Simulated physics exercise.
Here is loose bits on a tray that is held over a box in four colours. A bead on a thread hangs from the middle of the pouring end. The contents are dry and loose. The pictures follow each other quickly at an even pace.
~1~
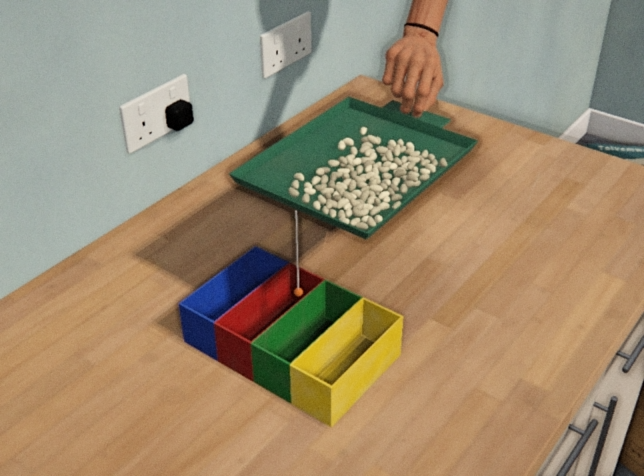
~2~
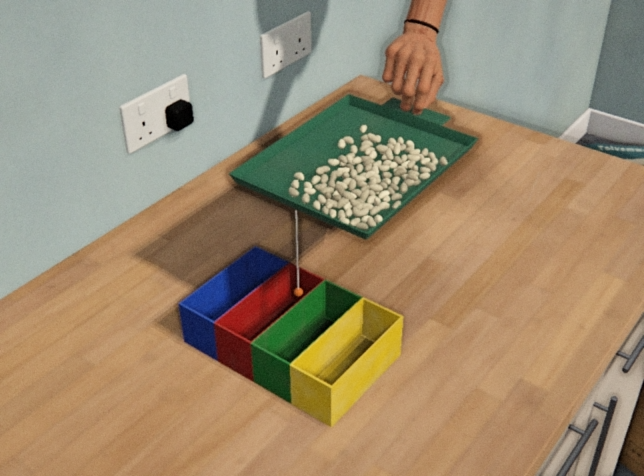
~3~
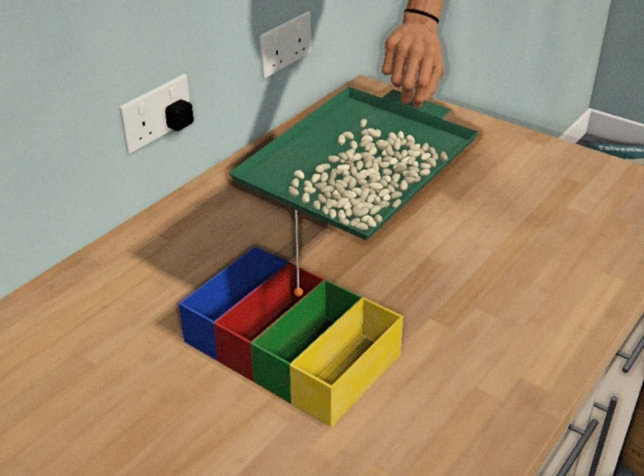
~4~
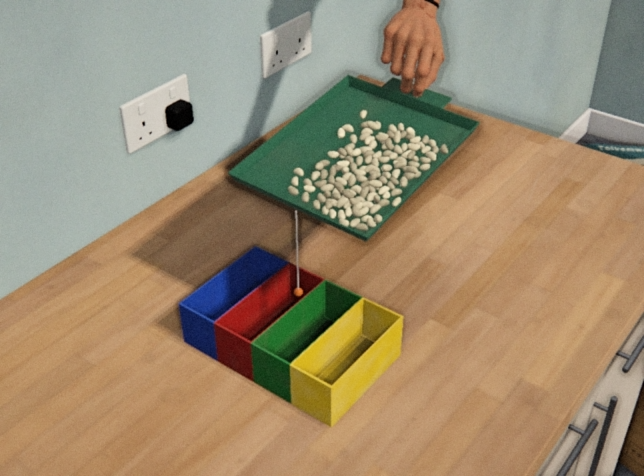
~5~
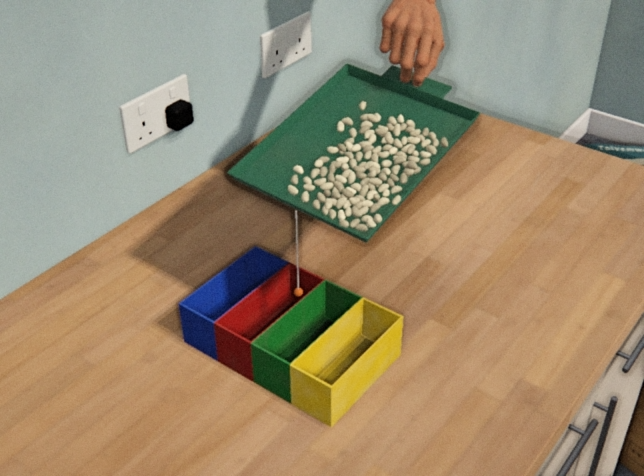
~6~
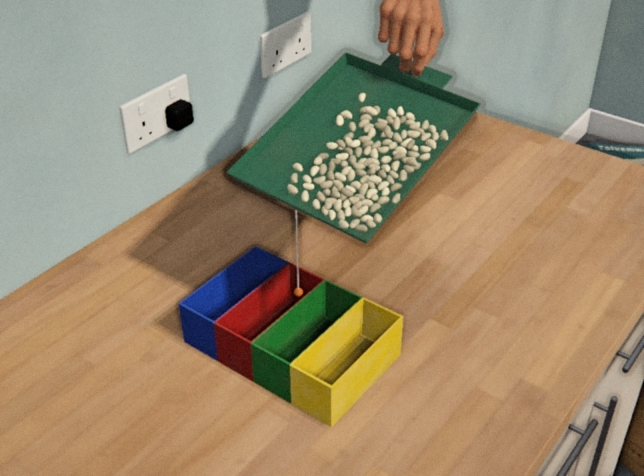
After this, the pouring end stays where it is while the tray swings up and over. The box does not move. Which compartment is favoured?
Most goes to the yellow cell.
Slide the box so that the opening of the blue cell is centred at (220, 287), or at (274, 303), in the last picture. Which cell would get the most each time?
In turn: The yellow cell; the cell in green.
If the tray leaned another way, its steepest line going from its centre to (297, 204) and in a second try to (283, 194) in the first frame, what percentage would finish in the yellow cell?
In turn 10 and 0 in a hundred.
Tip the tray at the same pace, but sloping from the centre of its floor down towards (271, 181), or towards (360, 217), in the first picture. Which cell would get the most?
At the first place the blue cell, at the second the yellow cell.
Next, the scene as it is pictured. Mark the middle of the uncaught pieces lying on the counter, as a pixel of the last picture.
At about (385, 434).
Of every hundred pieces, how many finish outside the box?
It comes to 10 per cent or so.
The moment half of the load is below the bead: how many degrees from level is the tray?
Roughly 95°.
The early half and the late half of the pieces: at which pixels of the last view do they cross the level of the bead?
At about (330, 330), then at (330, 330).
Just after the last frame, tray tipped steeply; almost all on the tray; just a few falling or outside the box.
A moment on, tray tipped right over; roughly a quarter on the tray; about a tenth in the yellow cell; about a tenth in the green cell; just a few in the red cell; roughly half falling or outside the box.
Further on, tray tipped past a quarter turn; roughly half in the yellow cell; roughly a quarter in the green cell; about a tenth in the red cell; just a few in the blue cell; about a tenth falling or outside the box.
When it is over, tray tipped past a quarter turn; roughly half in the yellow cell; roughly a quarter in the green cell; about a tenth in the red cell; just a few in the blue cell; about a tenth outside the box.
